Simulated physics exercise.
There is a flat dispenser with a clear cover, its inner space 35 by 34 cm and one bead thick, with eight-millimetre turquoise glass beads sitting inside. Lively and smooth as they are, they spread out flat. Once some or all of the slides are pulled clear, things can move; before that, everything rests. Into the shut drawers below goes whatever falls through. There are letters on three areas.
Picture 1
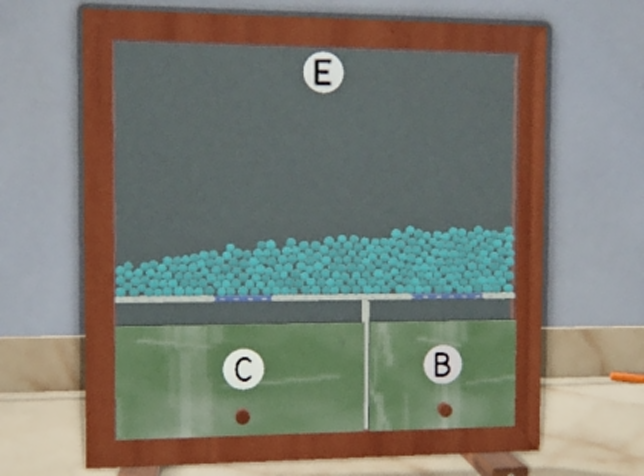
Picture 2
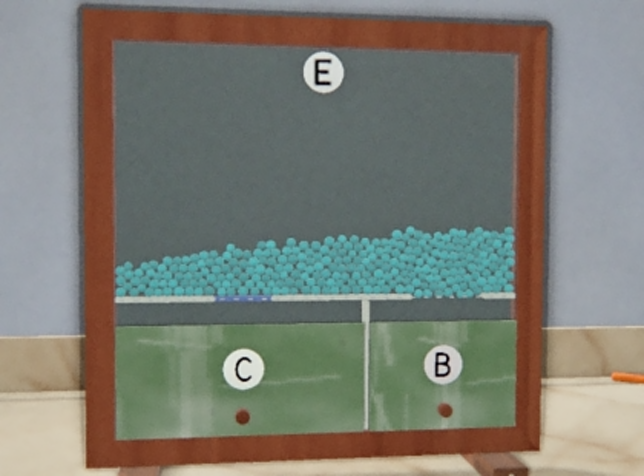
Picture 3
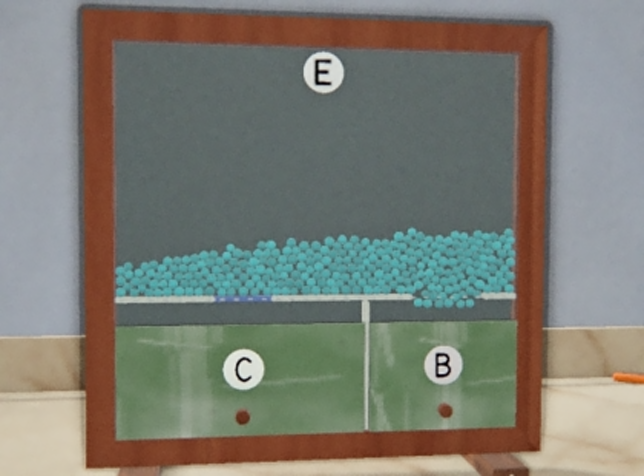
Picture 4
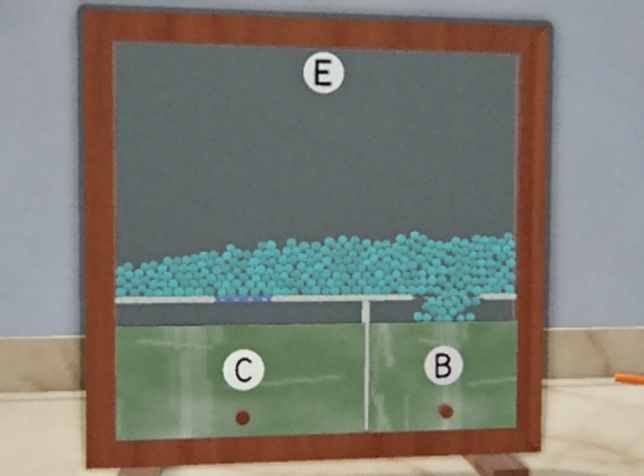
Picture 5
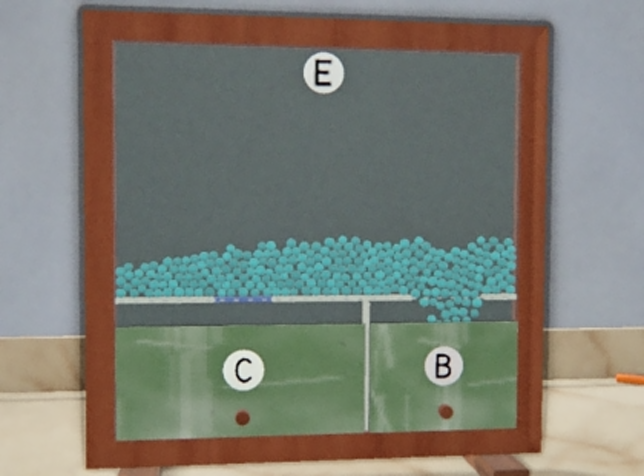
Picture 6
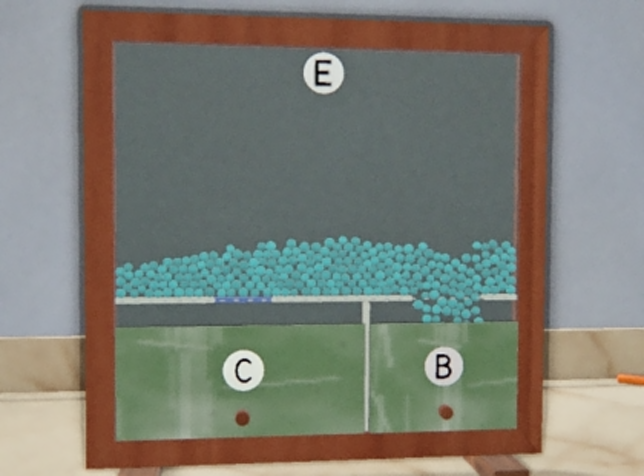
Turquoise beads lie in a broad layer, deeper toward the right, on a white shelf inside an upright brown-framed case with a grey back, seen from the front by a still camera. Below are two green-fronted compartments labelled C and B, with E above. The blue slide under the right side disappears, then beads drop through the gap behind B's panel, and a dip forms above it.
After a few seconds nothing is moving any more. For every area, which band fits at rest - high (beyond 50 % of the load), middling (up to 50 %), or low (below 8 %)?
Drawer B - high, drawer C - low, store E - middling.
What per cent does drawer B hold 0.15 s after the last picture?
Share: Some 30 per cent.
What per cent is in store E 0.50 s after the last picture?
I'd say near 55 in a hundred.
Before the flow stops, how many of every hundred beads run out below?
In the end some 55 per cent goes out below.
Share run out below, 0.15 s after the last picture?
At that moment some 35 per cent has gone out below.
Then, 0.15 s later than the last picture, 35 % are out; B 30 %, E 65 %.
Then, 0.50 s later than the last picture, 45 % are out; B 45 %, E 55 %.
Then, 1.20 s later than the last picture, 50 % are out; B 50 %, E 50 %.
At rest 2.9 s after the last picture, 55 % are out; B 55 %, C 0 %, E 45 %.
